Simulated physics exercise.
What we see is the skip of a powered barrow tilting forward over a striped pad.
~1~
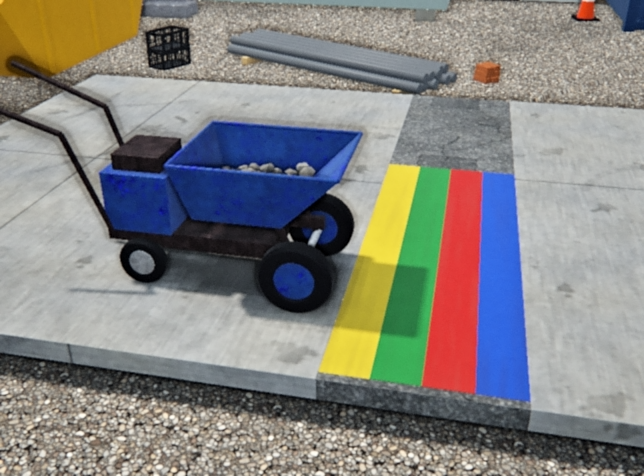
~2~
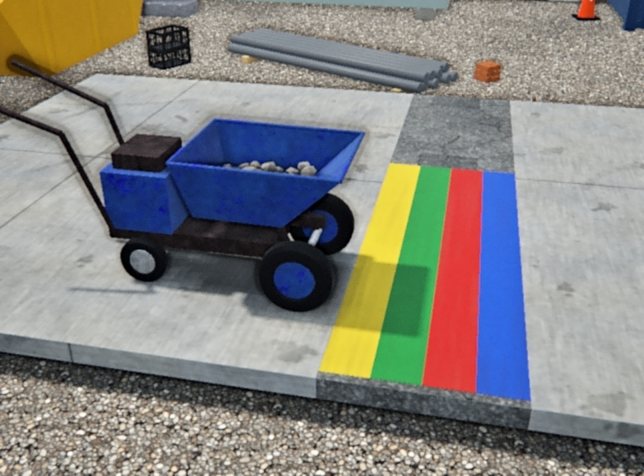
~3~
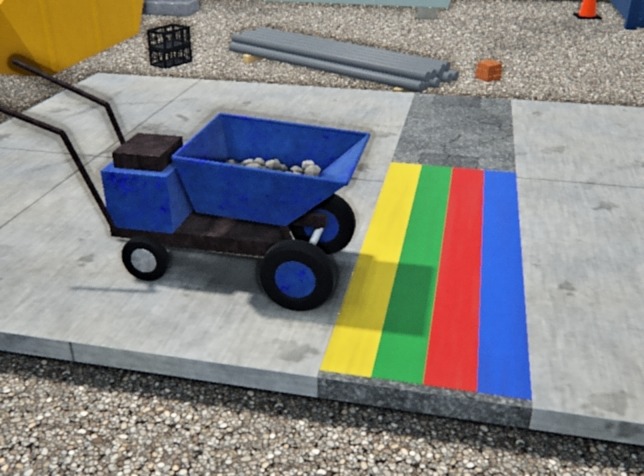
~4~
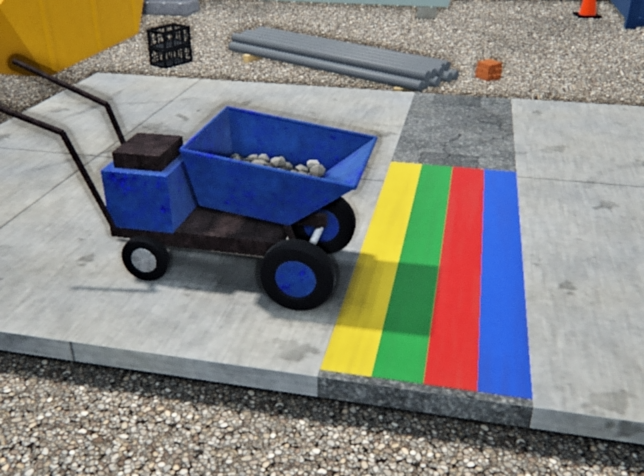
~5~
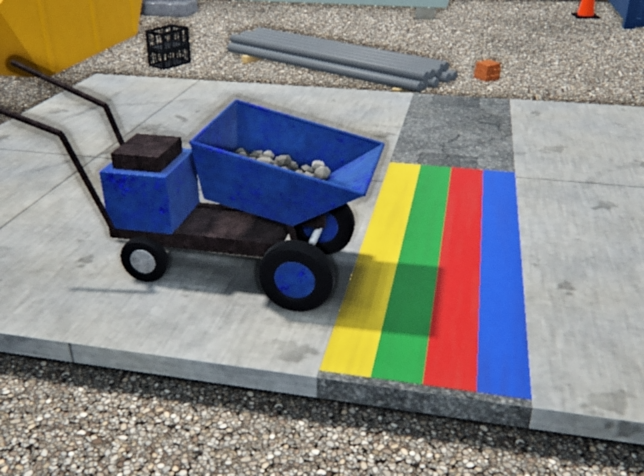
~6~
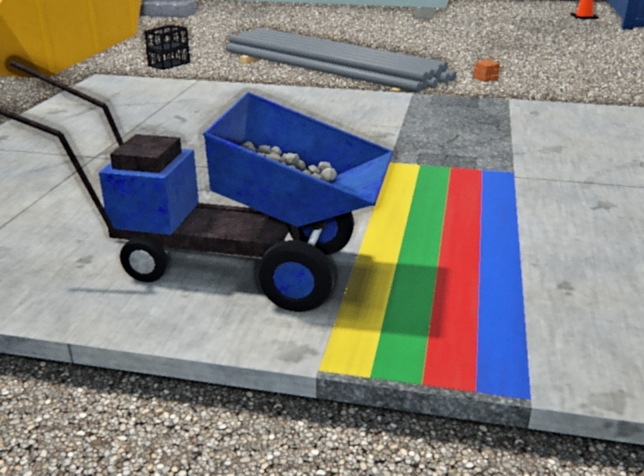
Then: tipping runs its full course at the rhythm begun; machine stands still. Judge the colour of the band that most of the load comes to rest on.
Most of it rests on the red band.
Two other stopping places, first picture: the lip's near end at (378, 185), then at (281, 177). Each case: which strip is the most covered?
To begin with the blue one, and after that that green strip.
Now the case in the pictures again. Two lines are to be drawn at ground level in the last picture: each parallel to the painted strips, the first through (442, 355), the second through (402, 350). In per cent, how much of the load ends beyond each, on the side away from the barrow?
Around 70 per cent for the first, and 100 per cent for the second.
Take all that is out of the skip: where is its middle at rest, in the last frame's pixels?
About pixel (465, 290).
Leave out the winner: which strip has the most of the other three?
It's the blue strip.
Just after the last frame, skip tipped steeply; every one in the skip.
A moment on, skip tipped right over; roughly two thirds in the skip; about a tenth over the green strip; roughly a quarter over the red strip.
Further on, skip tipped right over; about a tenth over the green strip; roughly half over the red strip; roughly a quarter over the blue strip; just a few off the paint.
When it is over, skip tipped right over; not one over the yellow strip; about a tenth over the green strip; roughly half over the red strip; roughly a third over the blue strip; just a few off the paint.
